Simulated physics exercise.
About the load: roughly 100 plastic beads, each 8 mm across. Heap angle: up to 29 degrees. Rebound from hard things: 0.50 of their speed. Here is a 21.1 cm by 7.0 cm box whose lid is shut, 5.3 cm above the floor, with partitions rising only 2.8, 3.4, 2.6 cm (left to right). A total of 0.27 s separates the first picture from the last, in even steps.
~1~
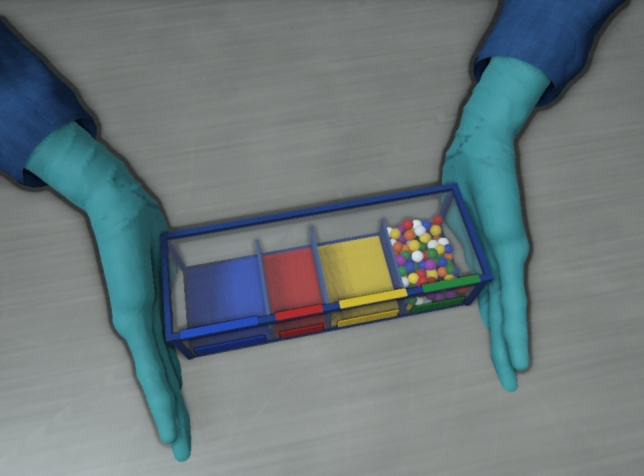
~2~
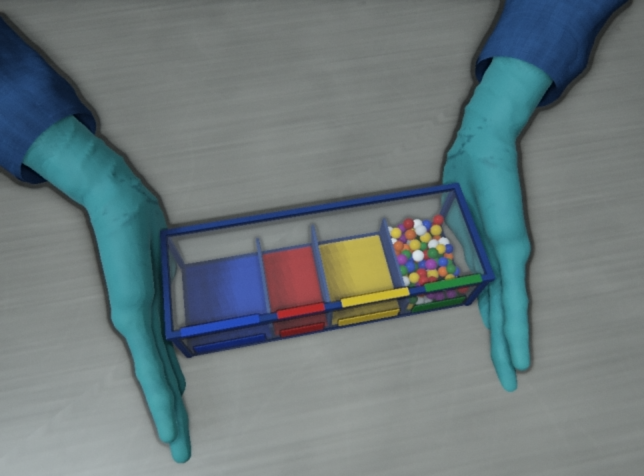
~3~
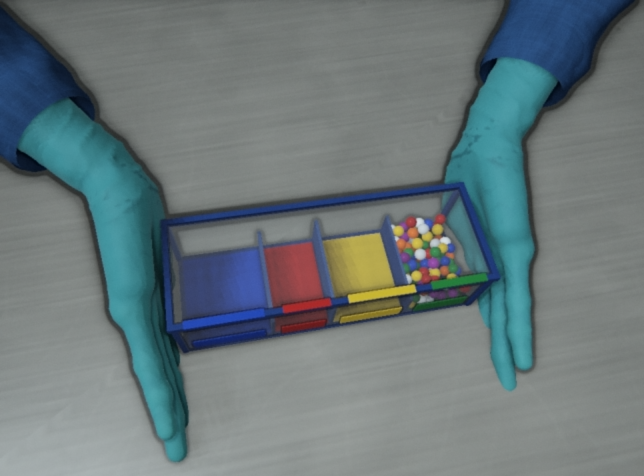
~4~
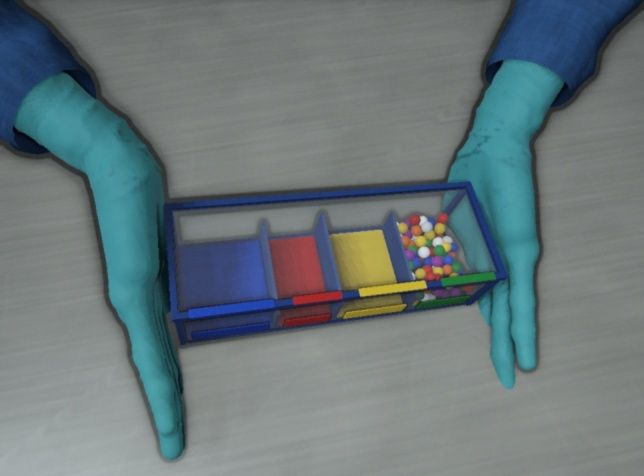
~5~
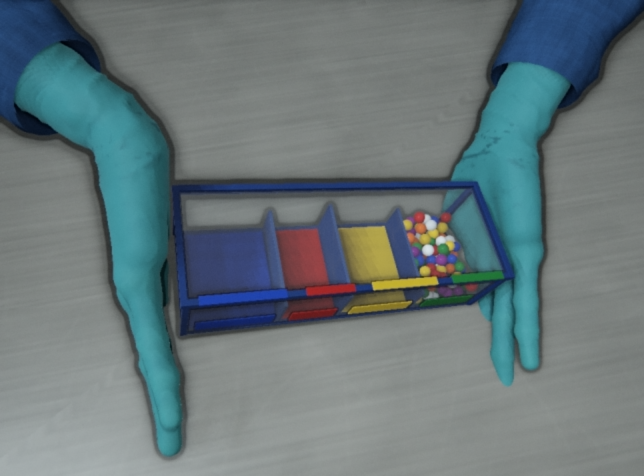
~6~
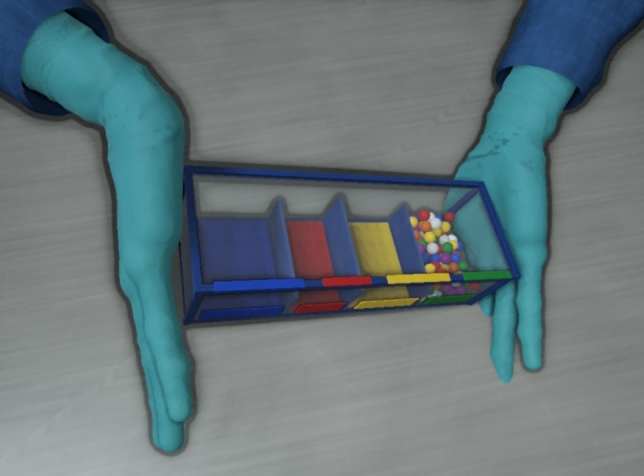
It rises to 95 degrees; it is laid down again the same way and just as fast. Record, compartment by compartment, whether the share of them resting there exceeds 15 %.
Red: Does not exceed; blue: Does not exceed; green: Exceeds; yellow: Does not exceed.
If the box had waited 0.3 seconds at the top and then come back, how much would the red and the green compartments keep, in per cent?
Then: Red 0; green 100.
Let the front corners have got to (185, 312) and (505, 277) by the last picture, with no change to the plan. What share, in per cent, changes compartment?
Some 0 %.
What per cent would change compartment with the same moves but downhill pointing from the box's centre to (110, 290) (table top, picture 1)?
Something like 95 in a hundred.
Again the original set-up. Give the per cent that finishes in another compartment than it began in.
Result: Roughly 0 %.
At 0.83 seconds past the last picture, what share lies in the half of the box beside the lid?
About 30 per cent.
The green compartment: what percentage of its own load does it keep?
I'd estimate about 100 %.
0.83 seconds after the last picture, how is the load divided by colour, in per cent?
It splits as red 0, blue 0, green 100 and yellow 0 percent.
Then, 0.83 s after the last picture, tilt 94 degrees; green 100 %.
Then, 1.39 s after the last picture, tilt 41 degrees; green 100 %.
Then, 2.00 s after the last picture, tilt 0 degrees; green 100 %.
In the end, red 0 %, blue 0 %, green 100 %, yellow 0 %.
